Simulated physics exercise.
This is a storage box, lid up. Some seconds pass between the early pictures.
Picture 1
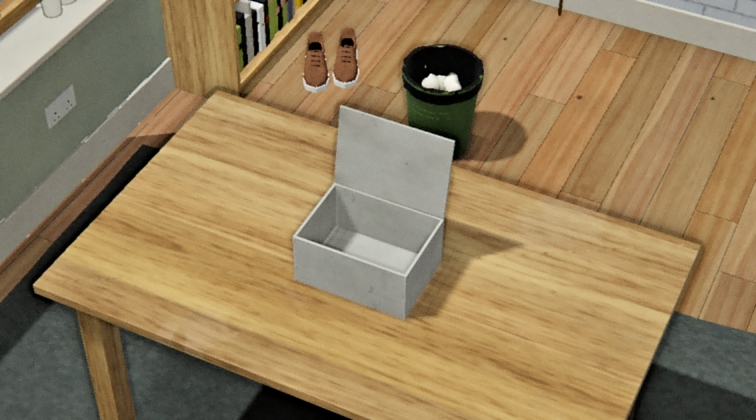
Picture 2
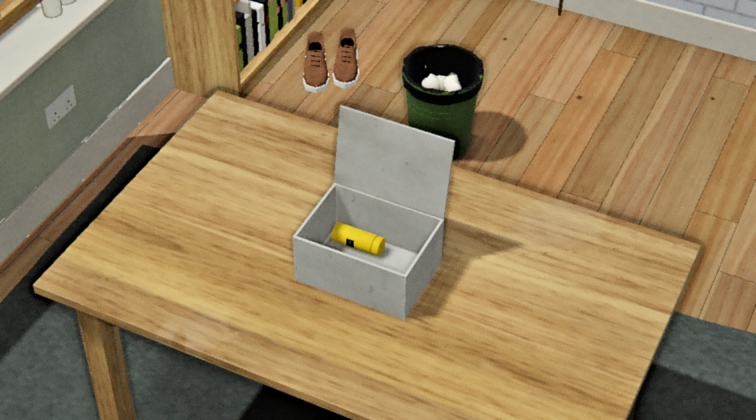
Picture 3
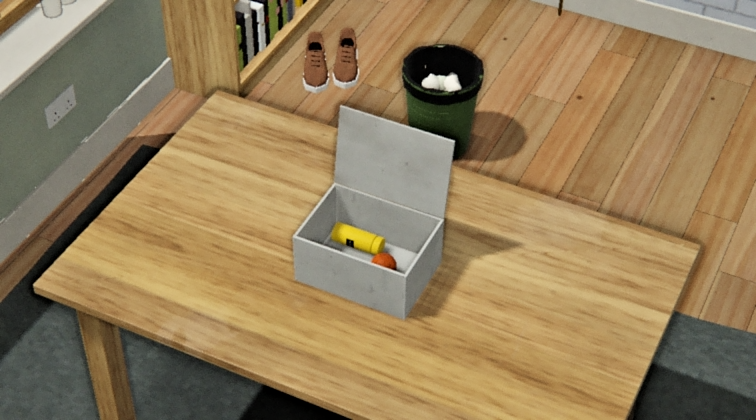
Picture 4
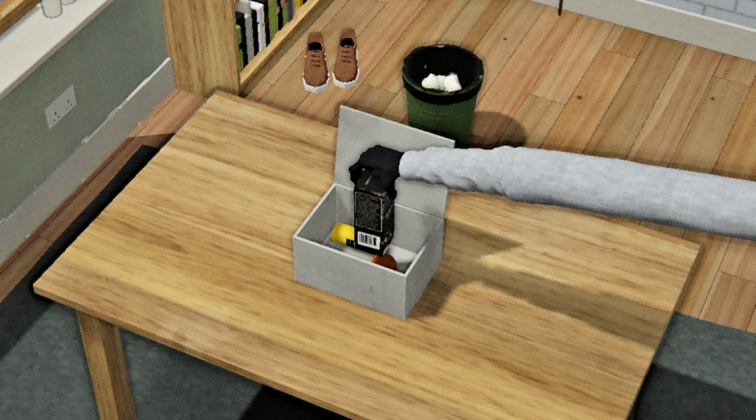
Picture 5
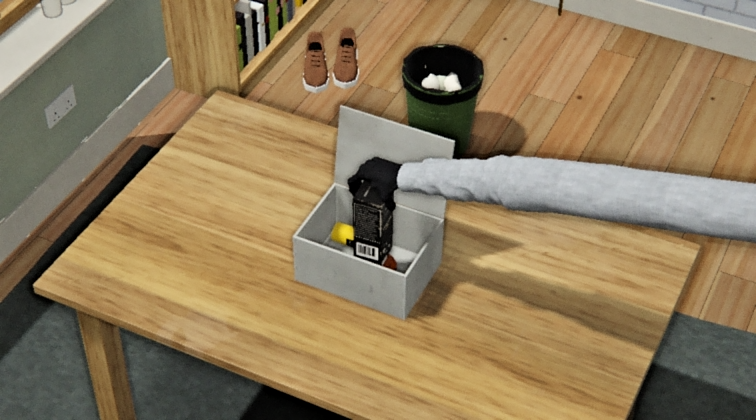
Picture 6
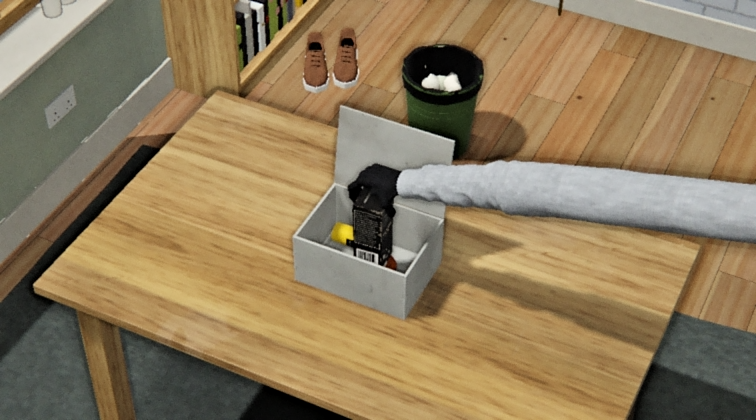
A room with a plank floor is seen from above at an angle, looking down on a wooden table, with brown shoes and a dark green bin behind it. An open pale grey box stands on the table, empty at first, then holding a yellow cylinder and then a small orange-red object too. A grey-sleeved arm with a black-gloved hand, reaching from the right, lowers a black carton slightly into the box.
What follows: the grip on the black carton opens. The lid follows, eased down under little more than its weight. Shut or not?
The lid closes.
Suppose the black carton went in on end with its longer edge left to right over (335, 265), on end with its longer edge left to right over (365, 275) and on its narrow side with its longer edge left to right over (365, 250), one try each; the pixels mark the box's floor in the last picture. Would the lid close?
First try: It will not close; second try: It closes; third try: It shuts flat.
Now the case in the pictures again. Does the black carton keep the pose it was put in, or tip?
It tips.
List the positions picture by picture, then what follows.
The last thing is not in view yet, in the first frame.
The last thing is not in view yet; yellow shaker (358, 239), in the second frame.
The last thing is not in view yet; yellow shaker (358, 239), in the third frame.
Coming down; black carton (375, 212), in the fourth frame.
Coming down; black carton (373, 223), in the fifth frame.
In place under the hand; black carton (373, 229), in the sixth frame.
Then, 0.60 s on from there, black carton on its side near (349, 259); orange ball shifted about its own width.
Then, 1.70 s on from there, lid 50° above the rim; black carton on its side near (349, 260); orange ball shifted about its own width.
In the end, lid shut; toppled in the box, black carton; moved from the start, orange ball; yellow shaker unmoved. At the end, from the last picture's camera, black carton near (349, 260).
